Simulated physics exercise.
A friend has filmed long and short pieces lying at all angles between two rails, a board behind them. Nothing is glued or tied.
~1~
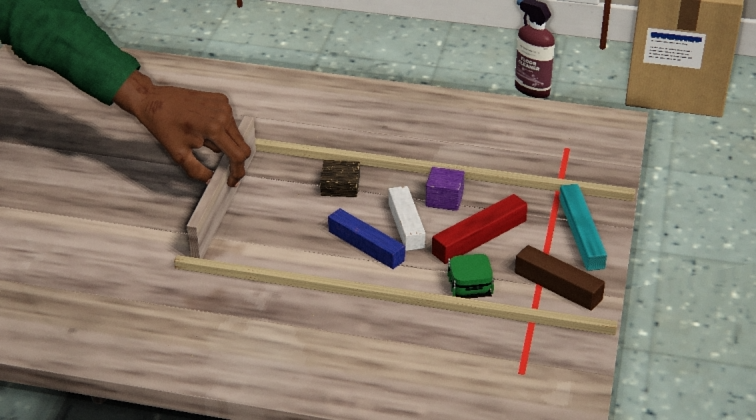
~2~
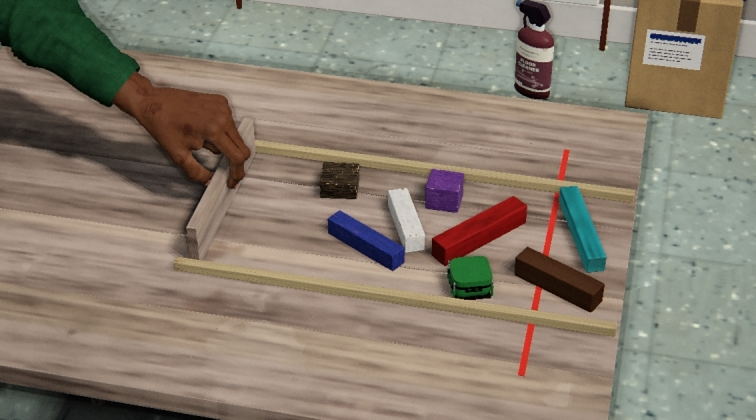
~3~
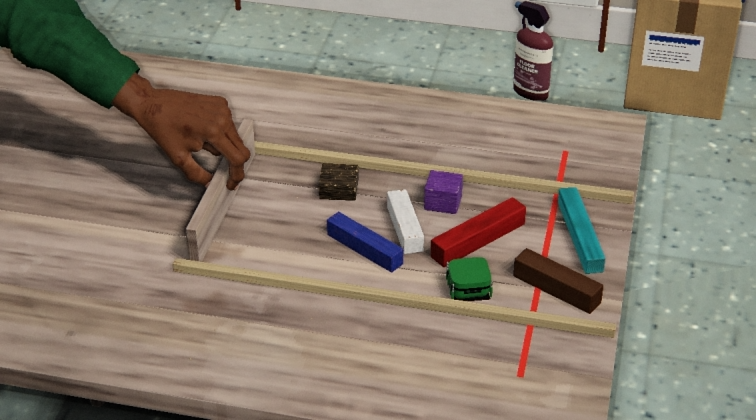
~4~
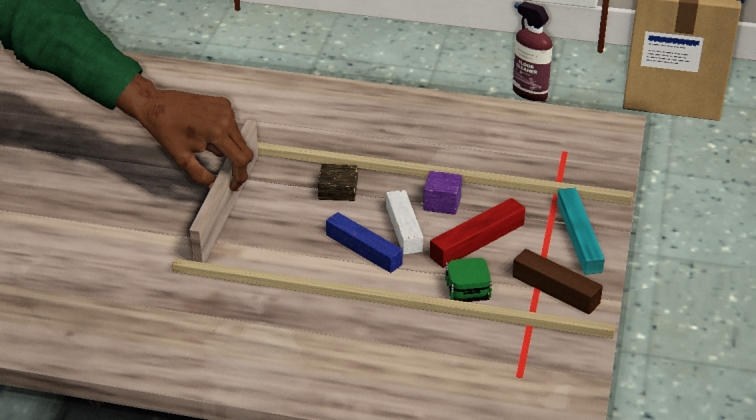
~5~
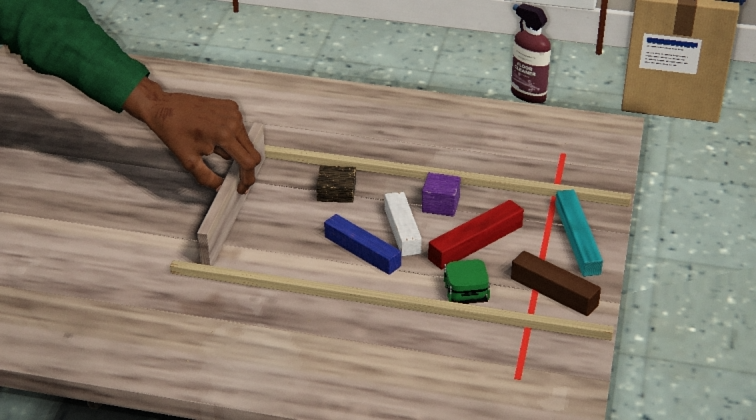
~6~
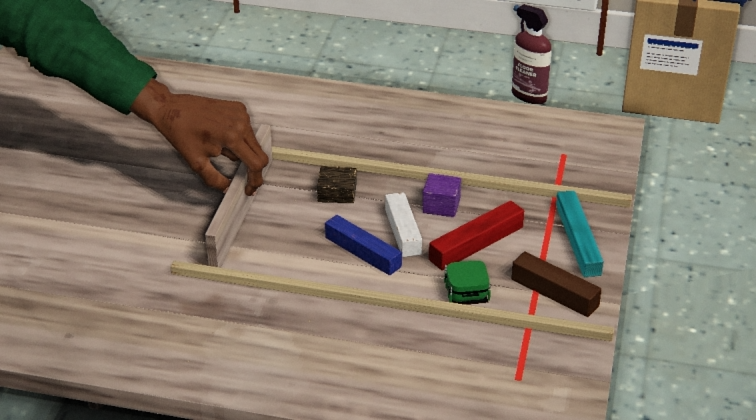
A hand in a green sleeve sliding a board slightly right between two rails, the scattered coloured blocks ahead lying still.
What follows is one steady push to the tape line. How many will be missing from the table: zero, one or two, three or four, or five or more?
Here the number that fall off is one or two.
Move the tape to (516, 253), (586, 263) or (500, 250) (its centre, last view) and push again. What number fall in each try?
Down on the floor: 0, 5 and 0.
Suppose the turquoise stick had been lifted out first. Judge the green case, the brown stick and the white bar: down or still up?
The green case is kept; the brown stick falls; the white bar is kept.
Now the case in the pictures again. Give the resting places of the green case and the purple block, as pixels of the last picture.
First (571, 307), then (607, 204).
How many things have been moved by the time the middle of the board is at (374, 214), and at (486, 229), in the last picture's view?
The counts are 4 and 8.
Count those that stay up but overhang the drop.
Overhanging: 1.
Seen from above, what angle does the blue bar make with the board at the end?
Roughly 0° out of line.
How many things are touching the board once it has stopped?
2 of them.
A little later, none off yet; turquoise stick at rest near (579, 233); brown stick at rest near (556, 284); green case at rest near (467, 283).
Next, none off yet; turquoise stick at rest near (579, 233); brown stick at rest near (556, 284); green case shifted a little near (475, 291).
When it is over, the number that fall off is one or two; down, brown stick and turquoise stick.
